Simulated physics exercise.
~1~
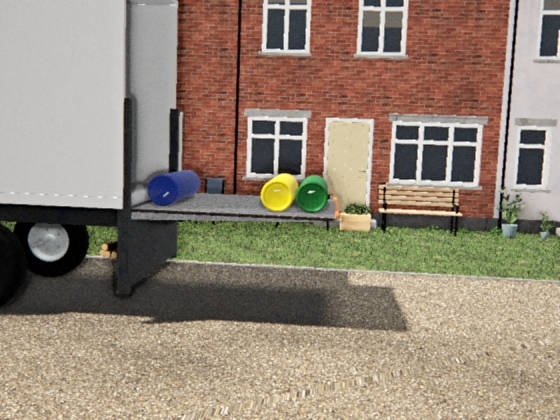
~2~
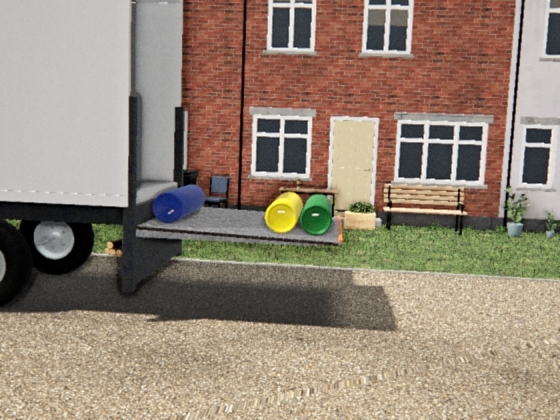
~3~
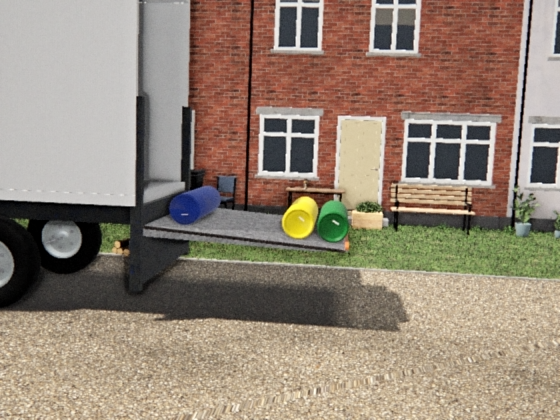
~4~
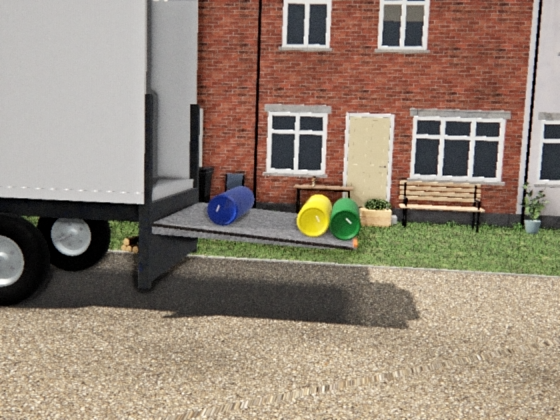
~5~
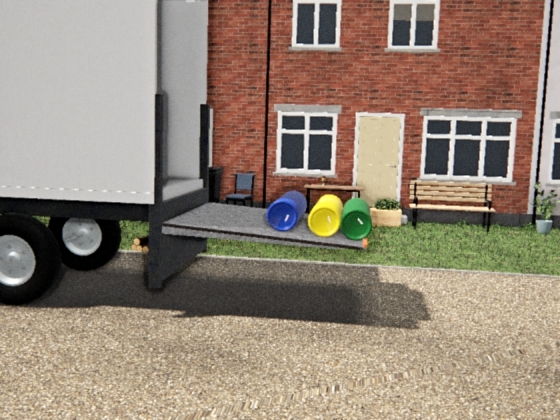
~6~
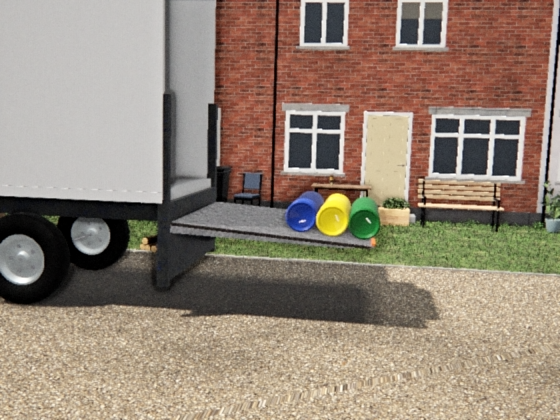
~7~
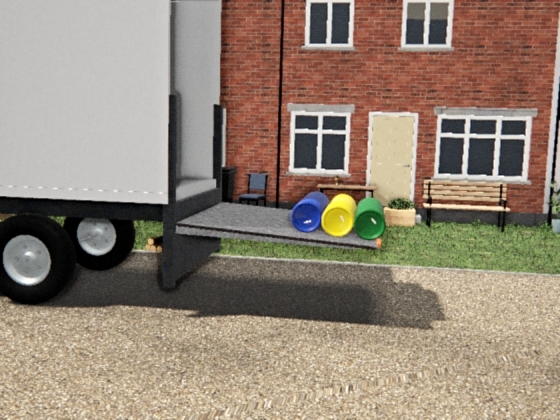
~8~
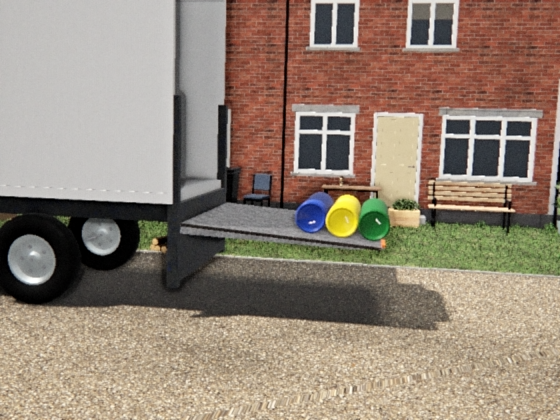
A lorry's tail platform sank slightly and tilted outwards, and the yellow and green cylinders shifted a little towards its outer edge. The blue one then rolled right across to join them, and all three ended resting side by side on the platform.
